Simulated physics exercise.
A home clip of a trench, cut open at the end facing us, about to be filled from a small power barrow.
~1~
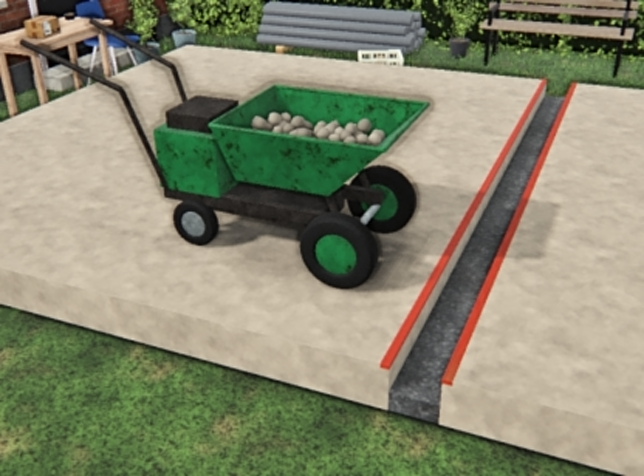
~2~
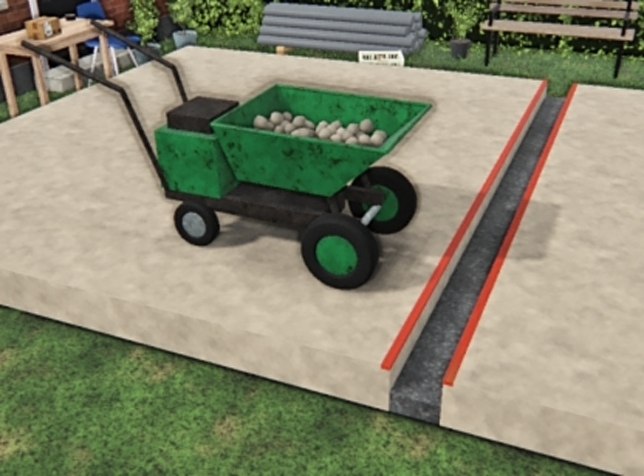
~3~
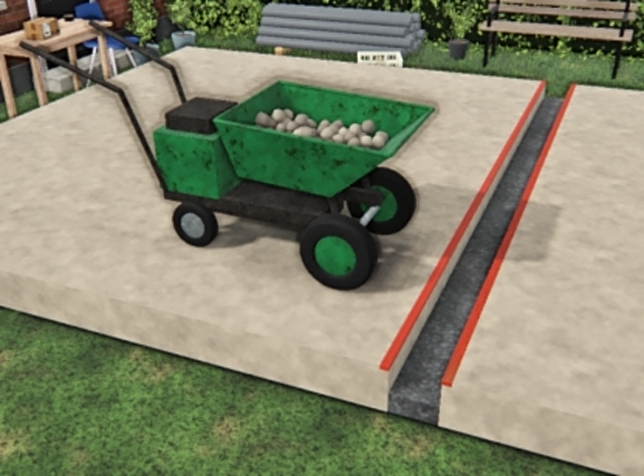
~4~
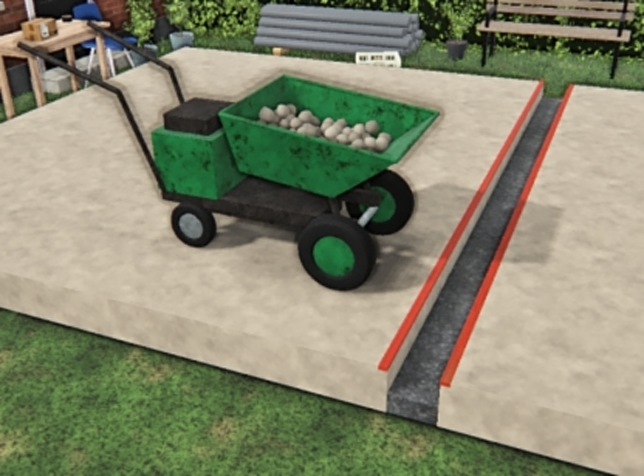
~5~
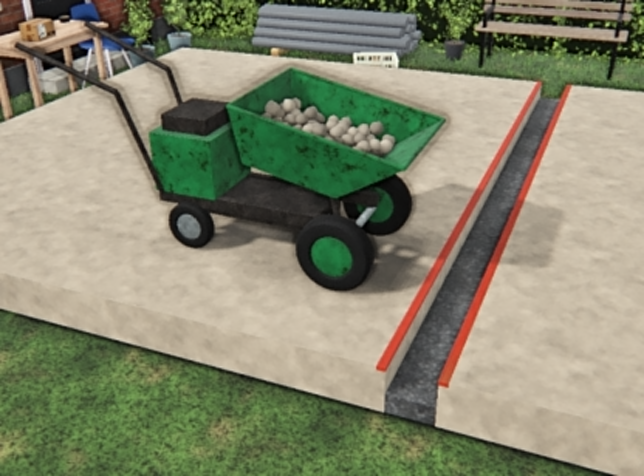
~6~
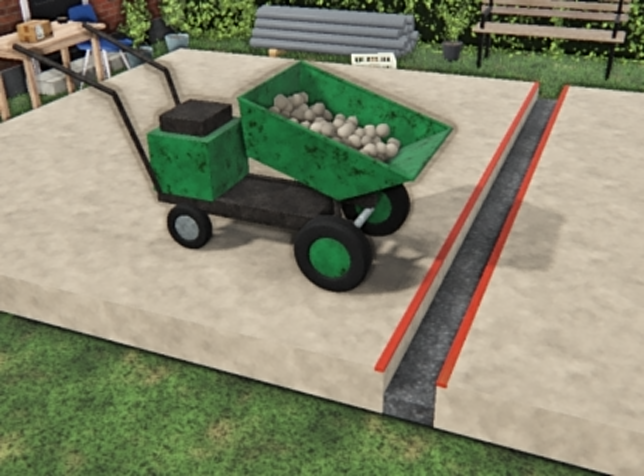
On a garden slab beside a narrow trench, a green barrow's skip of pebbles tilts rightward.
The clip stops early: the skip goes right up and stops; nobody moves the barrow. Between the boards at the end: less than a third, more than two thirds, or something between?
The trench takes less than a third.
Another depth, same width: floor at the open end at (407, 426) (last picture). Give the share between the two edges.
Near 10 %.
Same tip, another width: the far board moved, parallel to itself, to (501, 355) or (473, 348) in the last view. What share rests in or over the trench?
In turn 90 and 40 in a hundred.
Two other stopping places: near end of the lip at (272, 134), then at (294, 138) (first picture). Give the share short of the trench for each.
About 60 and 40 per cent.
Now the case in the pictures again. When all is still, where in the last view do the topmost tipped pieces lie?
Near (507, 274).
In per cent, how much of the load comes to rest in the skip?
About 20 per cent.
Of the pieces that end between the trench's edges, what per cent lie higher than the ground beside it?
About 10 per cent.
Just after the last frame, skip tipped steeply; every one in the skip.
A moment on, skip tipped right over; roughly half in the skip; about a tenth in or heaped over the trench; roughly half beyond it; just a few falling.
Further on, skip tipped right over; roughly a quarter in the skip; about a tenth in or heaped over the trench; roughly two thirds beyond it.
When it is over, skip tipped right over; roughly a quarter in the skip; about a tenth in or heaped over the trench; roughly two thirds beyond it.
